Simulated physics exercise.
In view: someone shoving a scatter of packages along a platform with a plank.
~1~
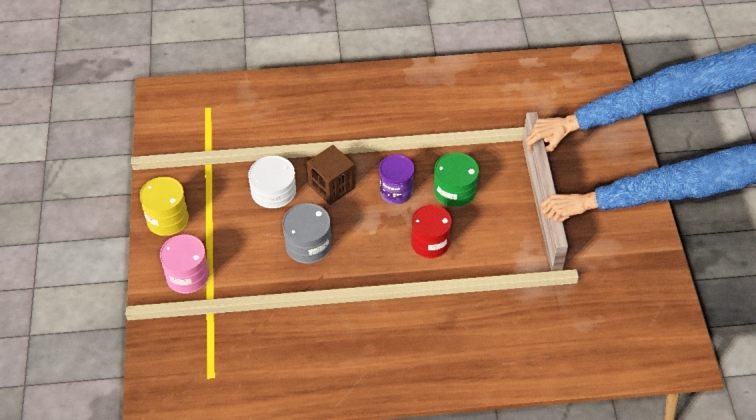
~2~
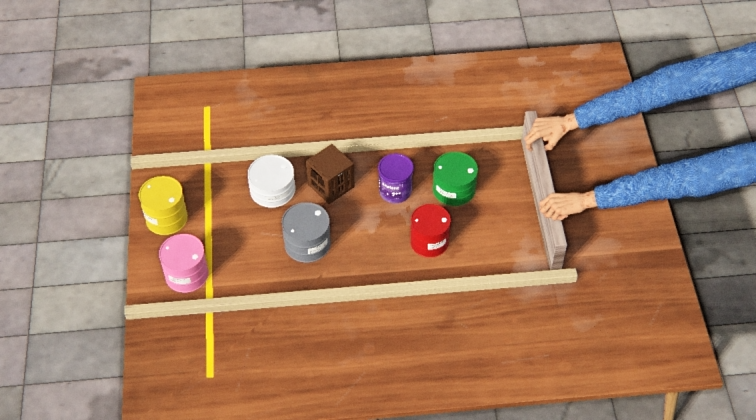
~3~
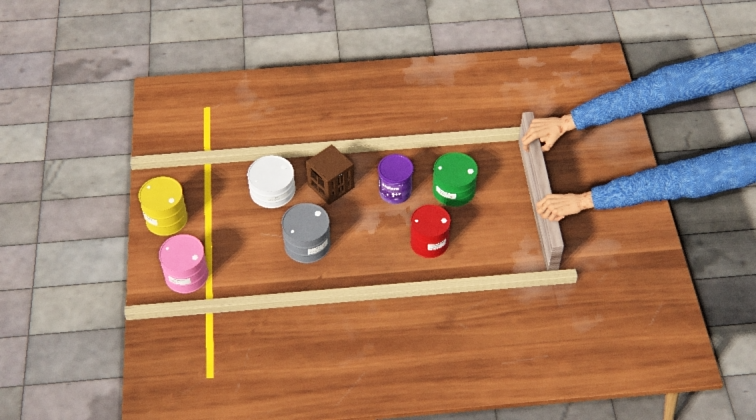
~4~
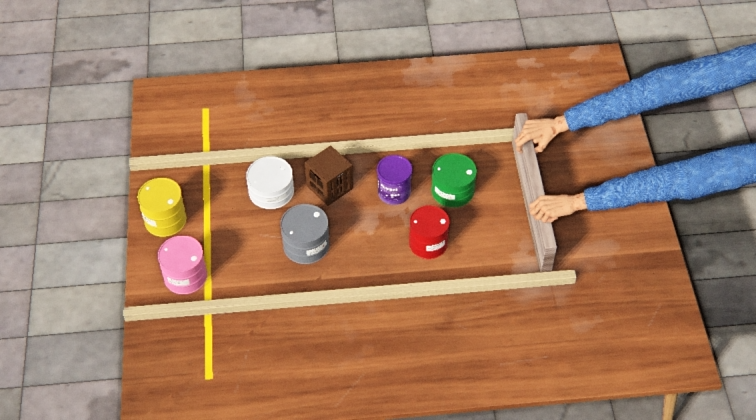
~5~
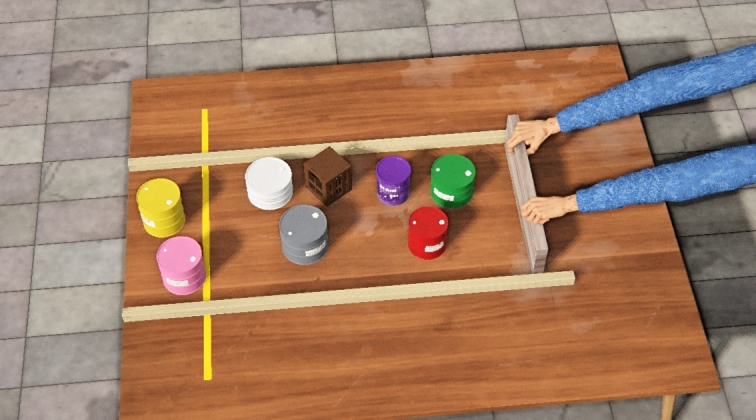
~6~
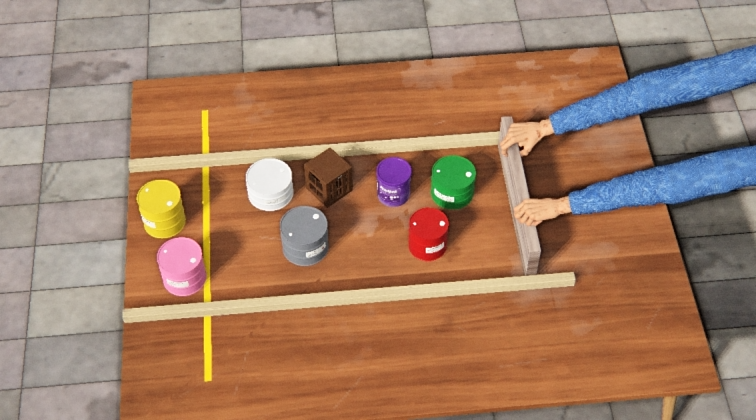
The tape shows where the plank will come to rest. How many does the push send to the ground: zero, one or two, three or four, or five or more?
As it turns out, the number that fall off is one or two.
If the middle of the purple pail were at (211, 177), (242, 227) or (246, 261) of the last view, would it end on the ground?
In turn it goes over; holds on; is kept.
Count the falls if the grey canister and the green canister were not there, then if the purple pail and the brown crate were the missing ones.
0 in the first case, 0 in the second.
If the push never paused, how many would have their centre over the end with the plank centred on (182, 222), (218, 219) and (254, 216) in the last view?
It would be 4, 1 and 0.
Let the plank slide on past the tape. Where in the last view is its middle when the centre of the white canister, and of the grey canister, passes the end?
About (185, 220), and (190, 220) for the other.
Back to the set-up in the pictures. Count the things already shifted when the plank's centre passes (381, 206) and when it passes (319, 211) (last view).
First 4, then 6.
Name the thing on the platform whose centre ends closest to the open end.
That is the pink canister.
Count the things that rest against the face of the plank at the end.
The number is 3.
Early on, none off yet; yellow canister at rest near (162, 209); pink canister at rest near (182, 267); white canister at rest near (270, 185).
A while later, none off yet; yellow canister at rest near (162, 209); pink canister at rest near (182, 267); white canister travelled a little near (264, 182).
Further along, none off yet; yellow canister at rest near (162, 209); pink canister travelled a little near (166, 271); white canister travelled about its own width near (207, 185).
Finally, the number that fall off is one or two; lost, yellow canister.
